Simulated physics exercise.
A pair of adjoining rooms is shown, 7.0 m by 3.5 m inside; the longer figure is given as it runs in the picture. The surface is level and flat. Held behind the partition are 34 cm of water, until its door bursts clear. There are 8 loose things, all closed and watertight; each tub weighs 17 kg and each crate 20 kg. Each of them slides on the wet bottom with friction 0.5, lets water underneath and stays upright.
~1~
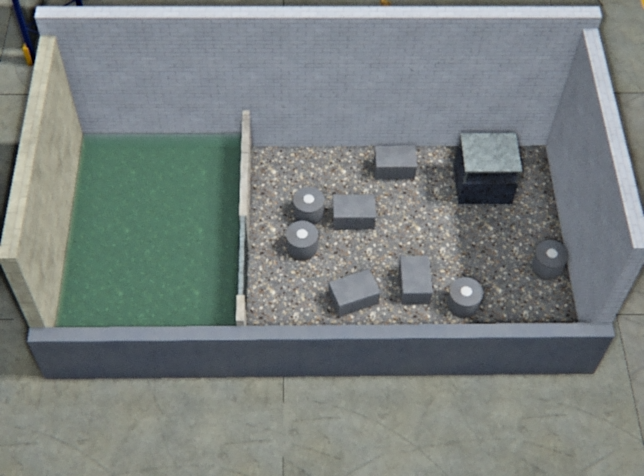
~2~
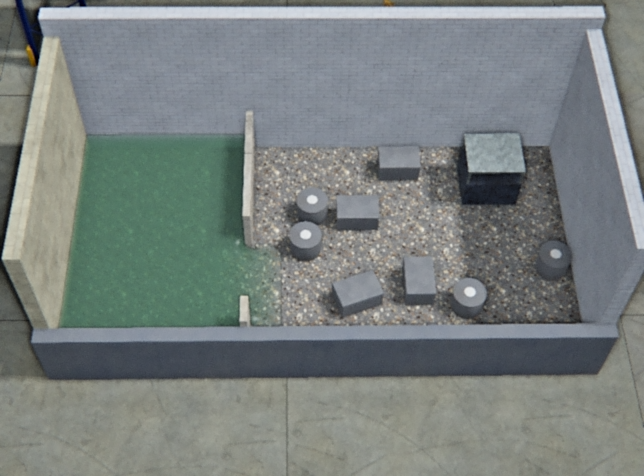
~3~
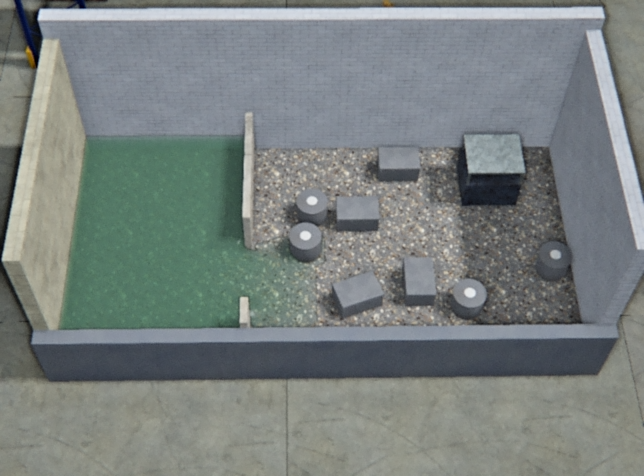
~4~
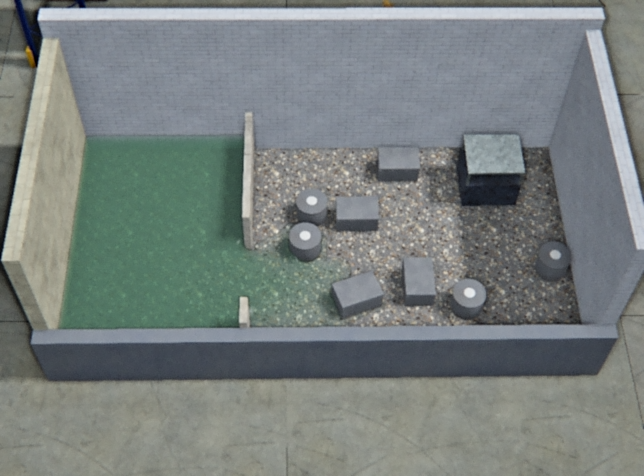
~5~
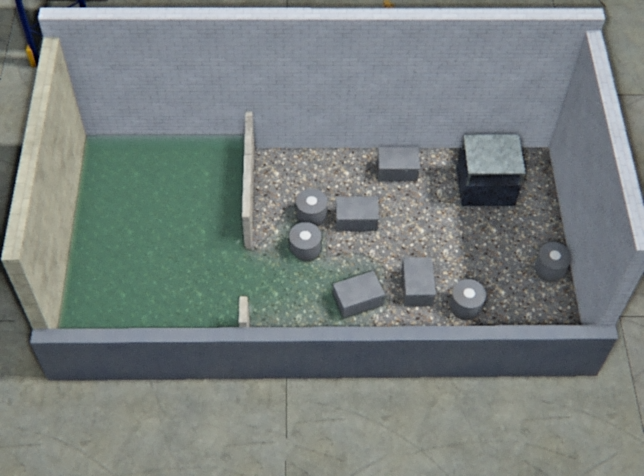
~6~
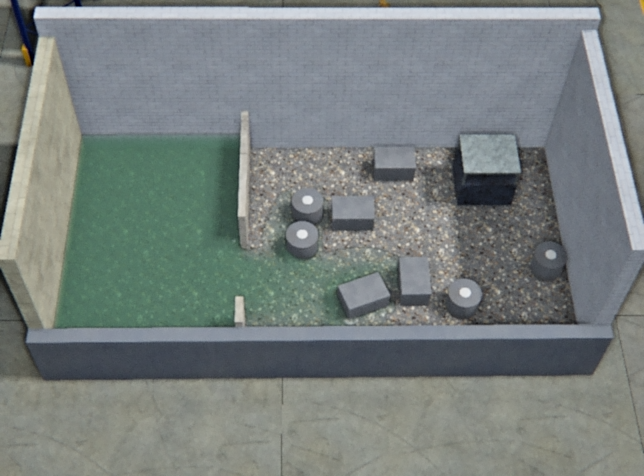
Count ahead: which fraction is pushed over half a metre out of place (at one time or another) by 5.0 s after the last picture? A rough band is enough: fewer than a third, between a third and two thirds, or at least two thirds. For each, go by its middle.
Most likely the portion lands in the middle range.
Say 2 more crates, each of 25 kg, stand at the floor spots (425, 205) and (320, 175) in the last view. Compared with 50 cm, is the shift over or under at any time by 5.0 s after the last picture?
One by one: Smaller shift, smaller shift.
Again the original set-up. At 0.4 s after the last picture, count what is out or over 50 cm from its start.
By my reckoning, 0.
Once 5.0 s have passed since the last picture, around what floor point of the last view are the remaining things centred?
Near (436, 225).
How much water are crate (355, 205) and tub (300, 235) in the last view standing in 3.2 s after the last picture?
Depth approx. 1 cm / 6 cm.
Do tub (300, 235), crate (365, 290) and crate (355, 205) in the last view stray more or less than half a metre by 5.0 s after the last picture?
Within the mark, beyond the mark, within the mark.
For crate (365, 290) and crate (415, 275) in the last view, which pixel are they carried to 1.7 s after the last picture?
I'd say close to (475, 326) and close to (472, 264).
Then, 0.4 s after the last picture 0 of 8 are over 50 cm from their spots; 0 afloat.
Then, 1.7 s after the last picture 2 of 8 are over 50 cm from their spots; 0 afloat.
Then, 3.2 s after the last picture 3 of 8 are over 50 cm from their spots; 4 afloat.
Then, 5.0 s after the last picture 4 of 8 are over 50 cm from their spots, and 4 have been at some point; 4 afloat.
